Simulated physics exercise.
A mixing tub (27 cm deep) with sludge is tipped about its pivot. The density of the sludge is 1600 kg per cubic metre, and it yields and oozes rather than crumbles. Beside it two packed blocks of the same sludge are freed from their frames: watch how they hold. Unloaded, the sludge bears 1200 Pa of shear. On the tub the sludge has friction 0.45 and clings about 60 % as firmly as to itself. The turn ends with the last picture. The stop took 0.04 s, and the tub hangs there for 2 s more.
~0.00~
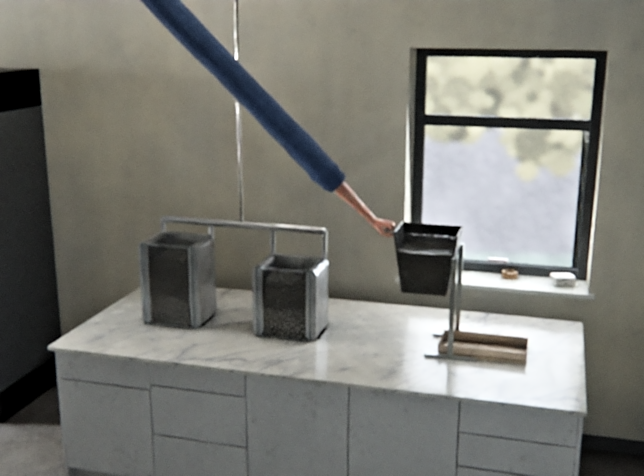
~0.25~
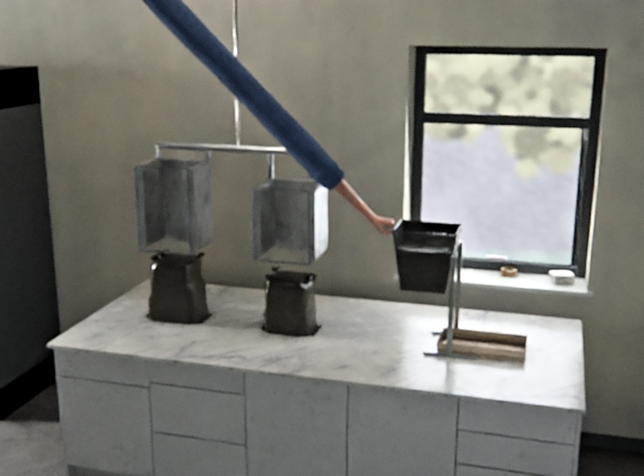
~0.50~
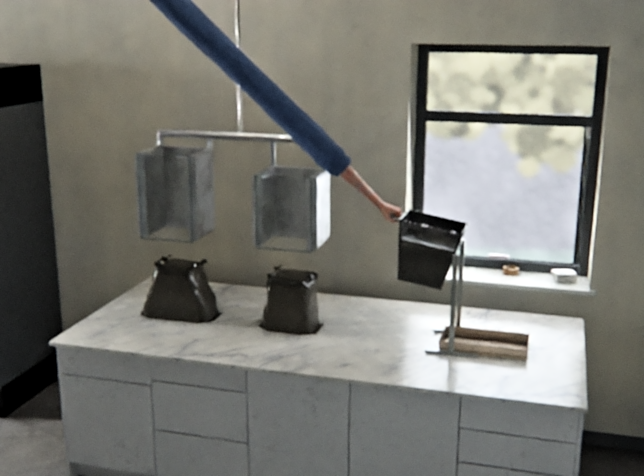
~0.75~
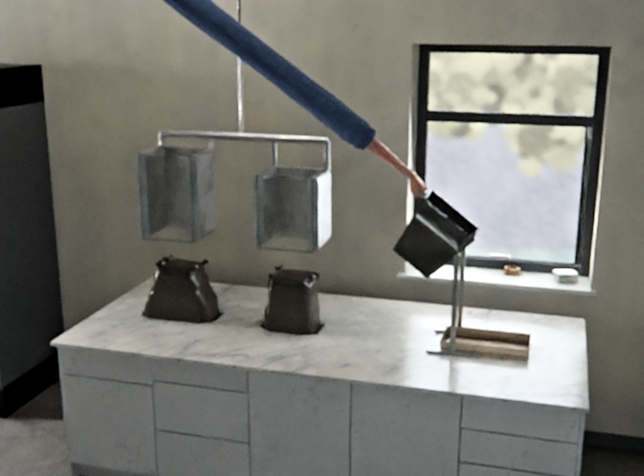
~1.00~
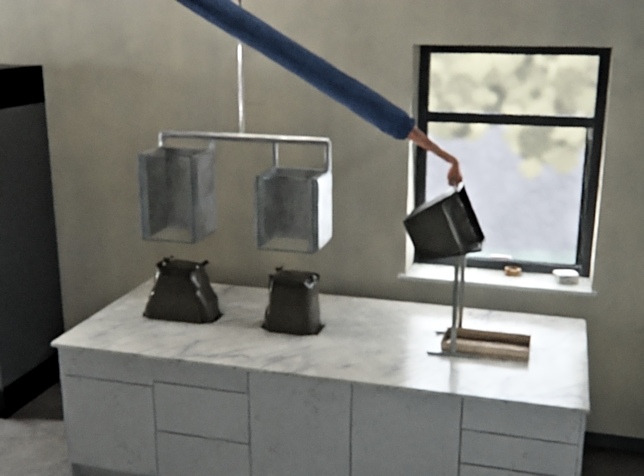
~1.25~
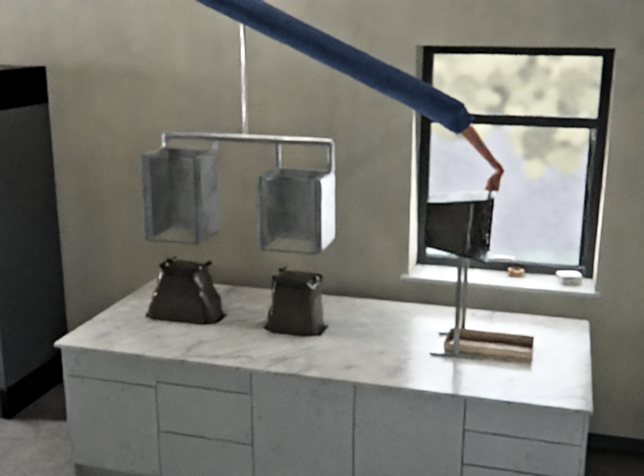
On a pale marble-topped counter beside a window, two grey metal boxes joined by a bar lift off two dark blocks, which sag and widen at the base, the left one more. Then a thin blue-sleeved arm swings rightward, turning the dark tub on its stand onto its side.
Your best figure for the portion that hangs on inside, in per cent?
Close to 100 per cent.
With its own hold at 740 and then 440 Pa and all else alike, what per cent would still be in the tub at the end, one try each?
In that order: 35 %, 35 %.
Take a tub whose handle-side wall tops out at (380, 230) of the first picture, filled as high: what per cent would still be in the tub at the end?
Then about 0 %.
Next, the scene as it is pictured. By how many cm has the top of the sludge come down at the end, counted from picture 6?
About 3 cm.
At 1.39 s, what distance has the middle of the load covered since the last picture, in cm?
Some 2 cm.
By 1.39 s, the tub is at 92 degrees and holds 100 %.
By 1.56 s, the tub is at 92 degrees and holds 100 %.
By 1.73 s, the tub is at 92 degrees and holds 100 %.
By 1.90 s, the tub is at 92 degrees and holds 100 %.
By 3.25 s, at the end, the tub is at 92 degrees and holds 100 %.
